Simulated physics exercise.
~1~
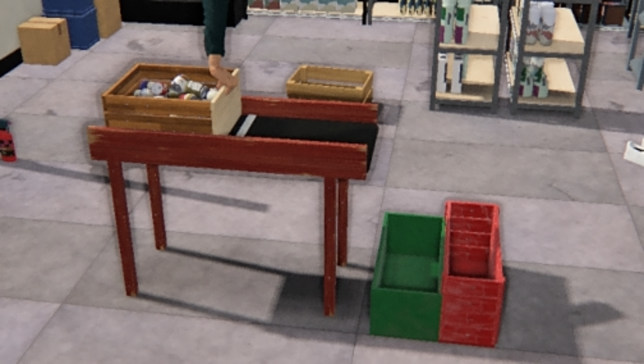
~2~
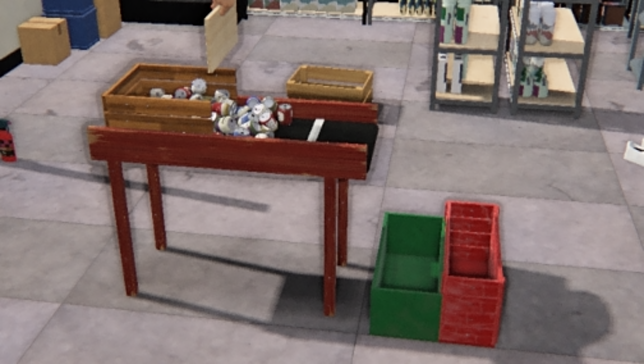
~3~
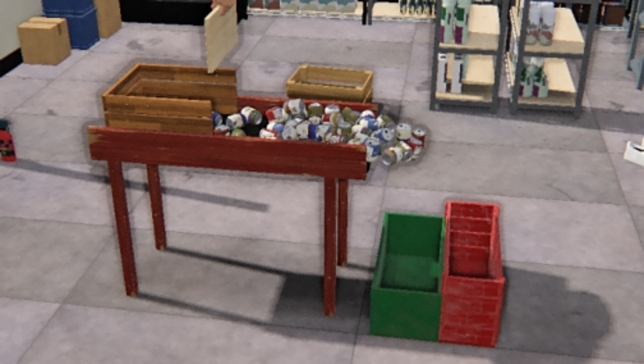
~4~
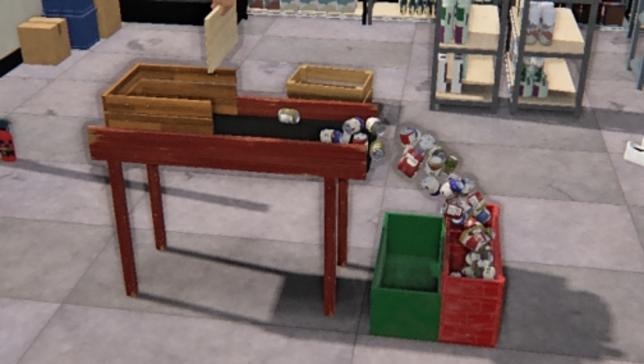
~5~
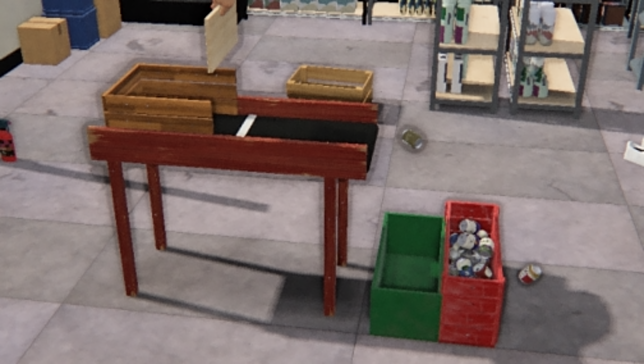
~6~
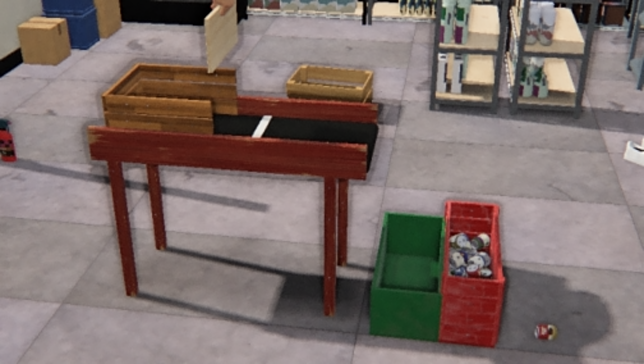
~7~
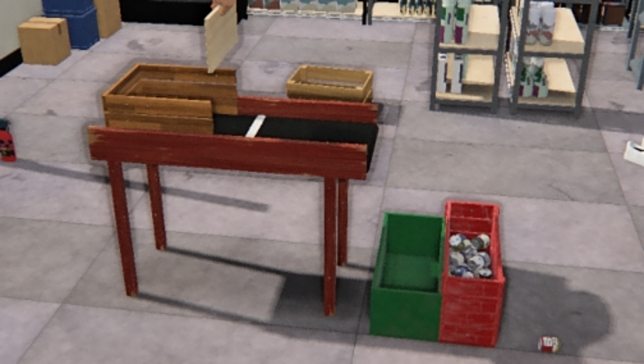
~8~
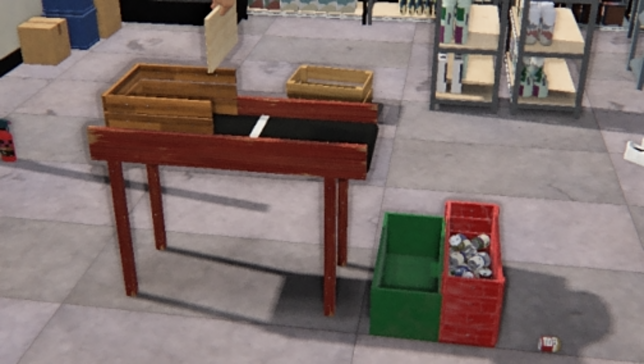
On a tiled shop floor, a hand lifts a gate and cans ride a belt into the red box, one landing beyond.
